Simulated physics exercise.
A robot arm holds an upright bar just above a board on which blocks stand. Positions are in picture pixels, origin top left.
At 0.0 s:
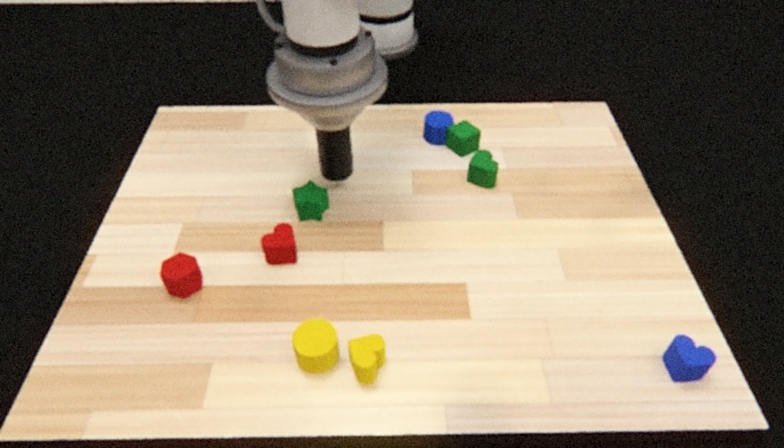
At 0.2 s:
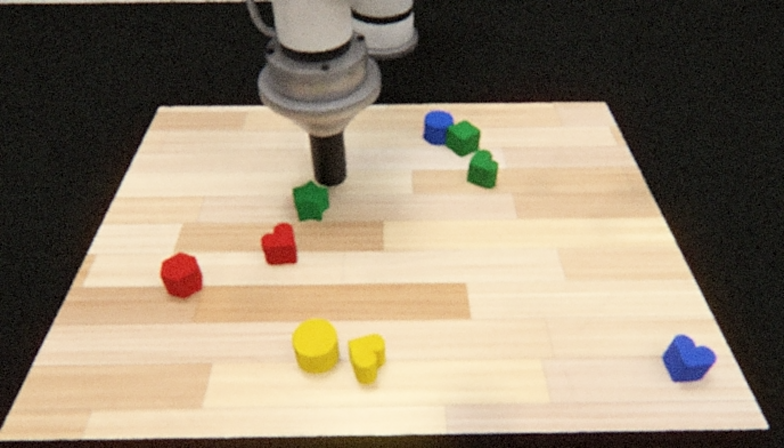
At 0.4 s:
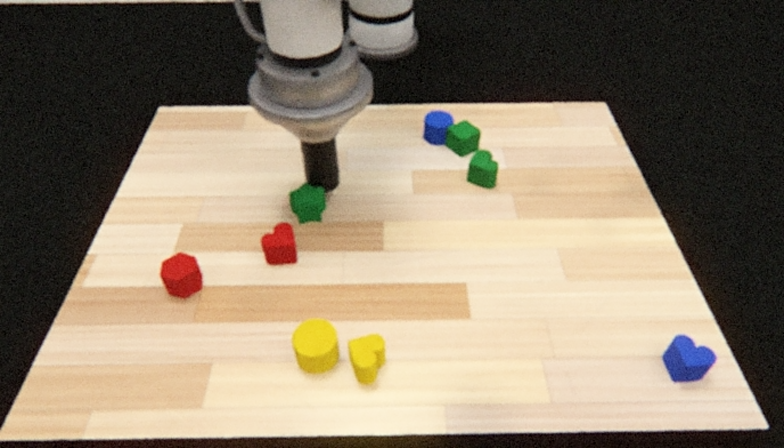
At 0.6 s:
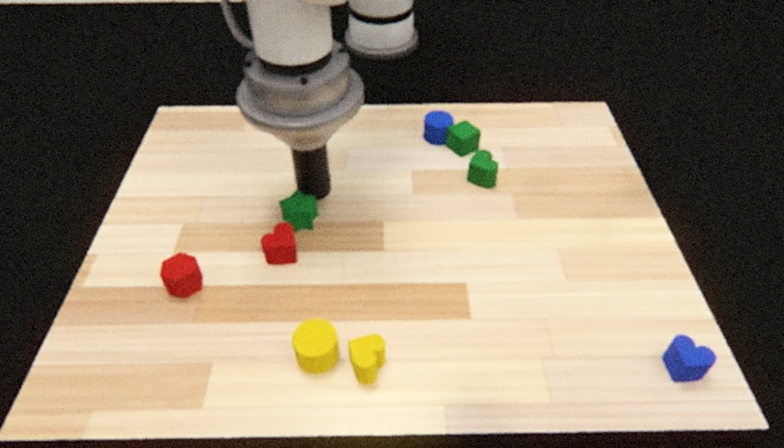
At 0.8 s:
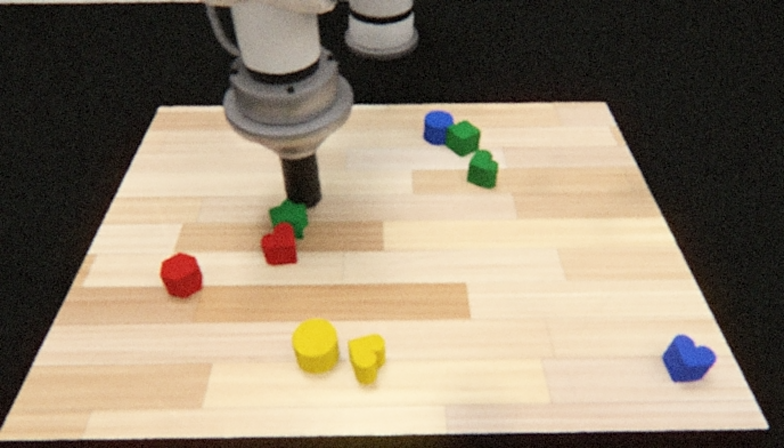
To begin with, a robot arm holds a dark upright bar just behind a green star block on a wooden board scattered with colored blocks. The bar moves slightly toward the star, then pushes it a short way forward and left, up close to the red heart block, while the other blocks stay still.
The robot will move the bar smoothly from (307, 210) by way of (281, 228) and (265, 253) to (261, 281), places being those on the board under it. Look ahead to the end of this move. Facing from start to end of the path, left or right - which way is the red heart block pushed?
Its sideways move is to the left.
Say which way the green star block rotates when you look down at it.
It makes a clockwise turn.
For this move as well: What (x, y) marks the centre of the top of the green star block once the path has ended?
The centre of its top will be at (223, 279).
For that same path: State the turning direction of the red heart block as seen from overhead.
Bird's-eye view: Counterclockwise.
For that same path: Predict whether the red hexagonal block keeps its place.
It is still on its spot.
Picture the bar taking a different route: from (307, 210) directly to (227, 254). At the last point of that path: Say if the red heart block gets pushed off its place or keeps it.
It ends up somewhere else.
On the path given first. One third of the way, bar at (278, 217); red heart block at (269, 256), turned 35° anticlockwise; green star block at (259, 231).
Two thirds of the way, bar at (262, 242); red heart block at (264, 277), turned 95° anticlockwise; green star block at (238, 257).
At the end, bar at (258, 270); red hexagonal block still; red heart block at (263, 289), turned 105° anticlockwise; green star block at (223, 279), turned 30° clockwise.
